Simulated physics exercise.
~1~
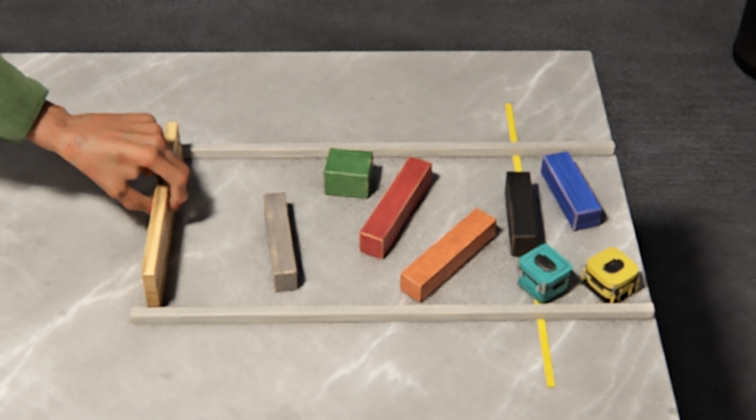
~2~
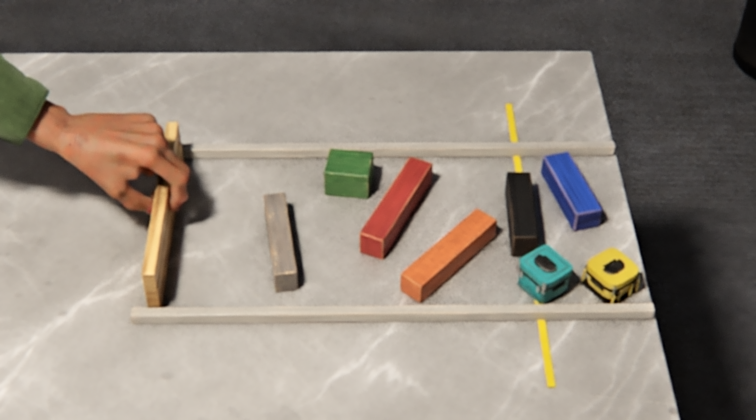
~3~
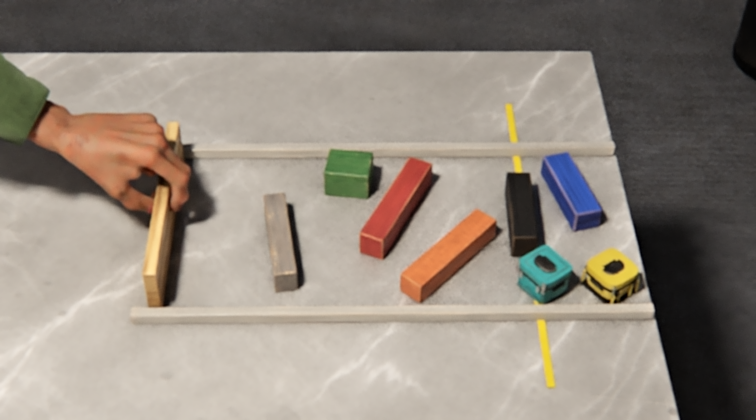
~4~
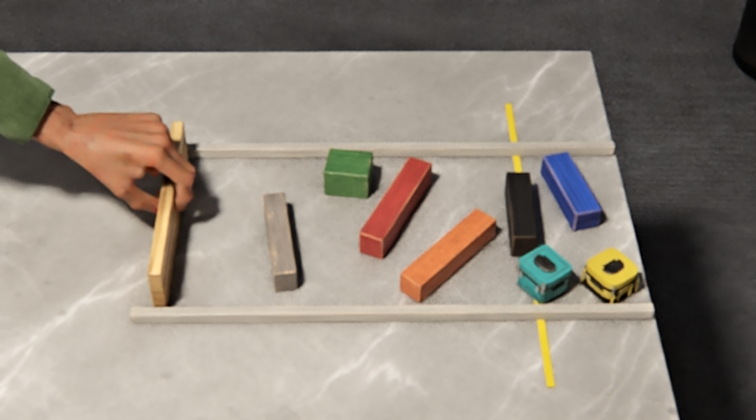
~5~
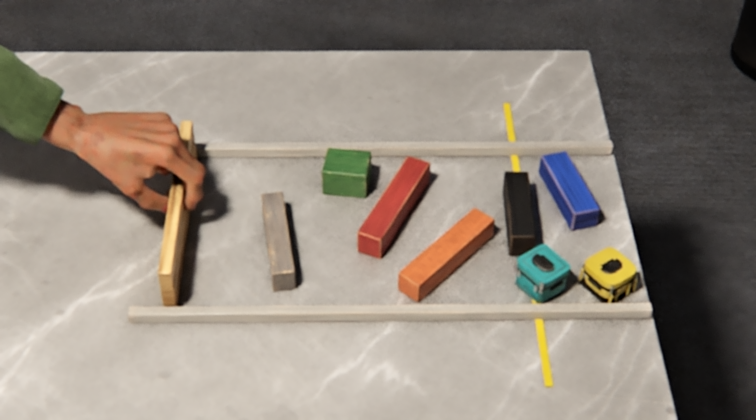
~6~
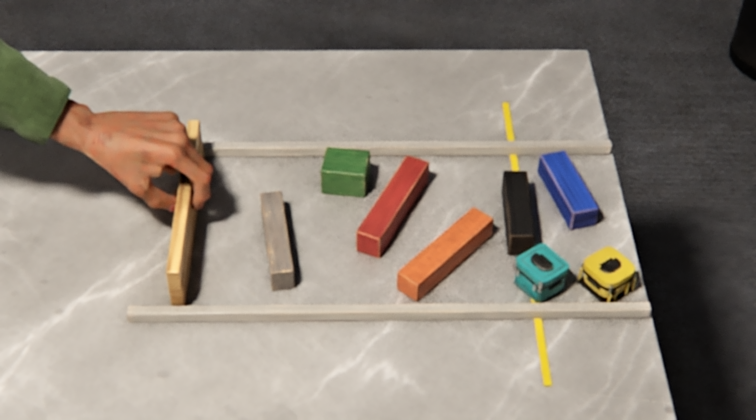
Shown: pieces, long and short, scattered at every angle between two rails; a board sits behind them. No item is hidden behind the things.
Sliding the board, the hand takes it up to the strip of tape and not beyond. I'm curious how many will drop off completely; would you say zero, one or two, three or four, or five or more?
I would say one or two.
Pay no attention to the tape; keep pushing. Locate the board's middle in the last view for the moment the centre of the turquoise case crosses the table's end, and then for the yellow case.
The middle is at (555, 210) when it's the turquoise case, and at (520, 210) when it's the yellow case.
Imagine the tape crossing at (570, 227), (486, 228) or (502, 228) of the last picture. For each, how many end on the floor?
Respectively, 4, 0 and 0.
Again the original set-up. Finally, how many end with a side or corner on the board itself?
It is in contact with 2.
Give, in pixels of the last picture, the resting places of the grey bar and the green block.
Final spots - grey bar (538, 238), green block (540, 169).
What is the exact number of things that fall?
The answer: 2 exactly.
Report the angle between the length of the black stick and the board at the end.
It is near 25° out of line.
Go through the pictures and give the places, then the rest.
In the first picture, yellow case (611, 277); blue stick (571, 190); turquoise case (544, 275); board (164, 212); tape (527, 229).
In the second picture, blue stick (571, 191); orange bar (449, 255).
In the third picture, turquoise case (544, 276); board (165, 212).
In the fourth picture, yellow case (611, 277); red bar (396, 207).
In the fifth picture, blue stick (569, 190); black stick (519, 213).
In the sixth picture, yellow case (608, 276); blue stick (567, 190); turquoise case (541, 274); board (187, 210); tape (524, 227).
Soon after, none off yet; yellow case at rest near (608, 276); blue stick at rest near (567, 190); turquoise case at rest near (541, 274).
At rest, the number that fall off is one or two; fallen, blue stick and yellow case.
